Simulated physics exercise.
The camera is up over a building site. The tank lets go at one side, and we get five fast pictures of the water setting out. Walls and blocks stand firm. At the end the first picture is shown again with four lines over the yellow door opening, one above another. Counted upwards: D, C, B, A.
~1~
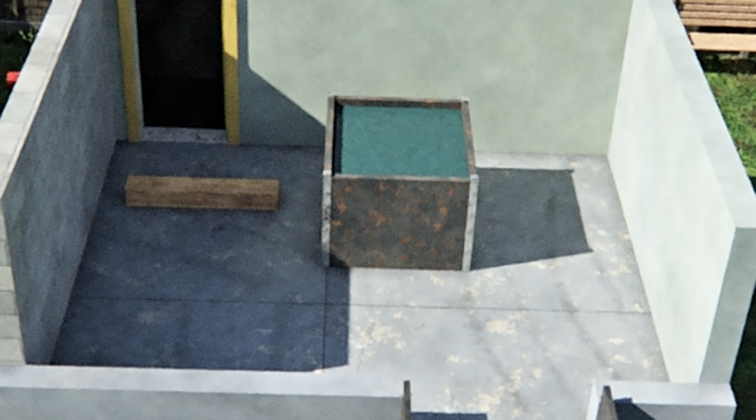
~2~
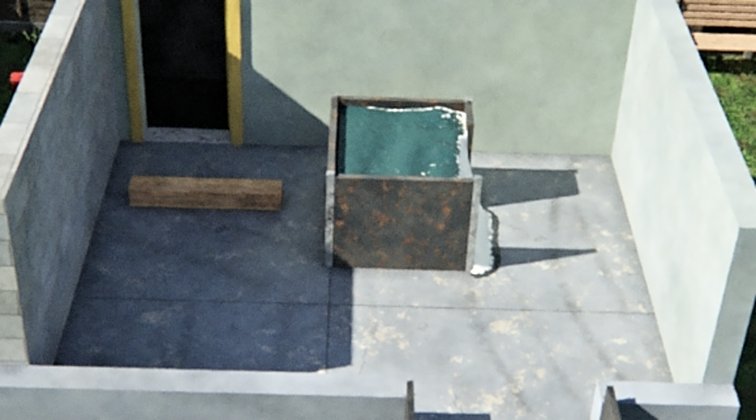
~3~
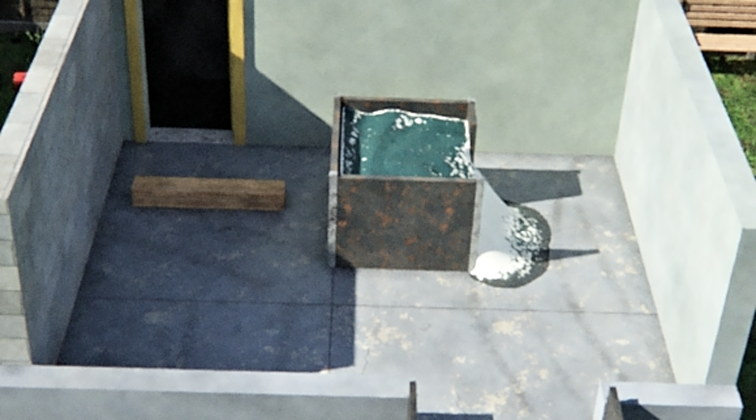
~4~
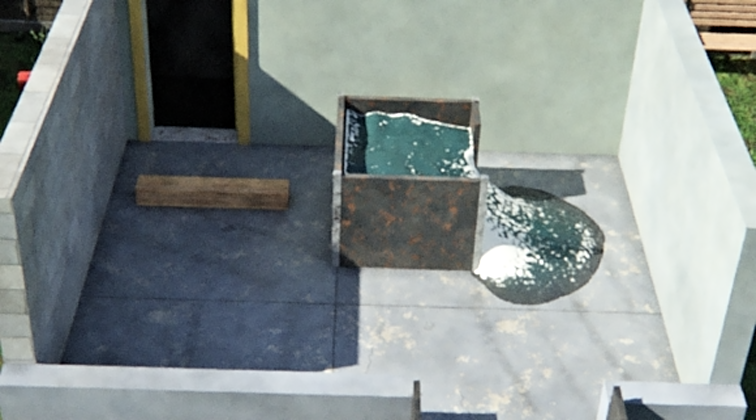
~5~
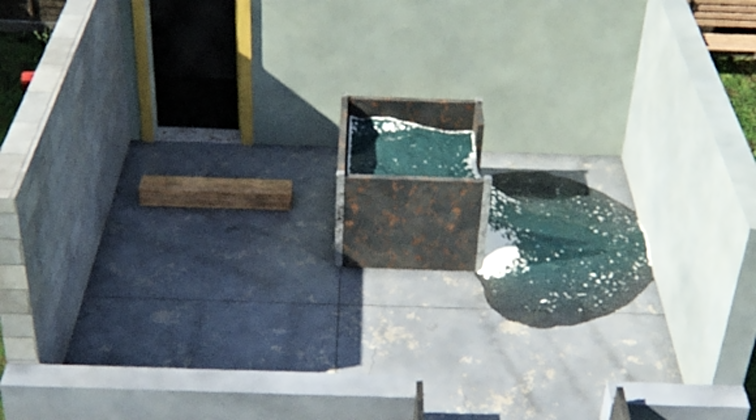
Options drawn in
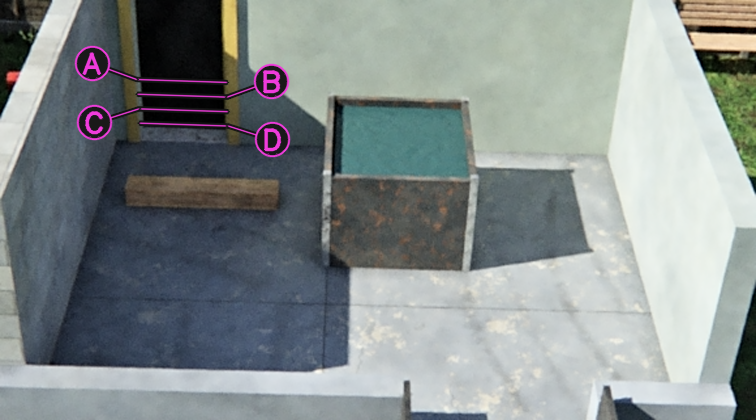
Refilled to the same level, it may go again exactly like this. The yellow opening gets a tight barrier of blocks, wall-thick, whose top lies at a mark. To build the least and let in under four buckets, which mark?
Go for D.
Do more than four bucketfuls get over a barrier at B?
No, that is safe.
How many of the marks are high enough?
All of them.
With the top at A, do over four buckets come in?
No, that is safe.
In magenta, A at (181, 80); B at (182, 95); C at (183, 110); D at (184, 124); from the bottom up D, C, B, A.
If A is chosen, nothing gets over.
If B is chosen, nothing gets over.
If C is chosen, nothing gets over.
If D is chosen, nothing gets over.
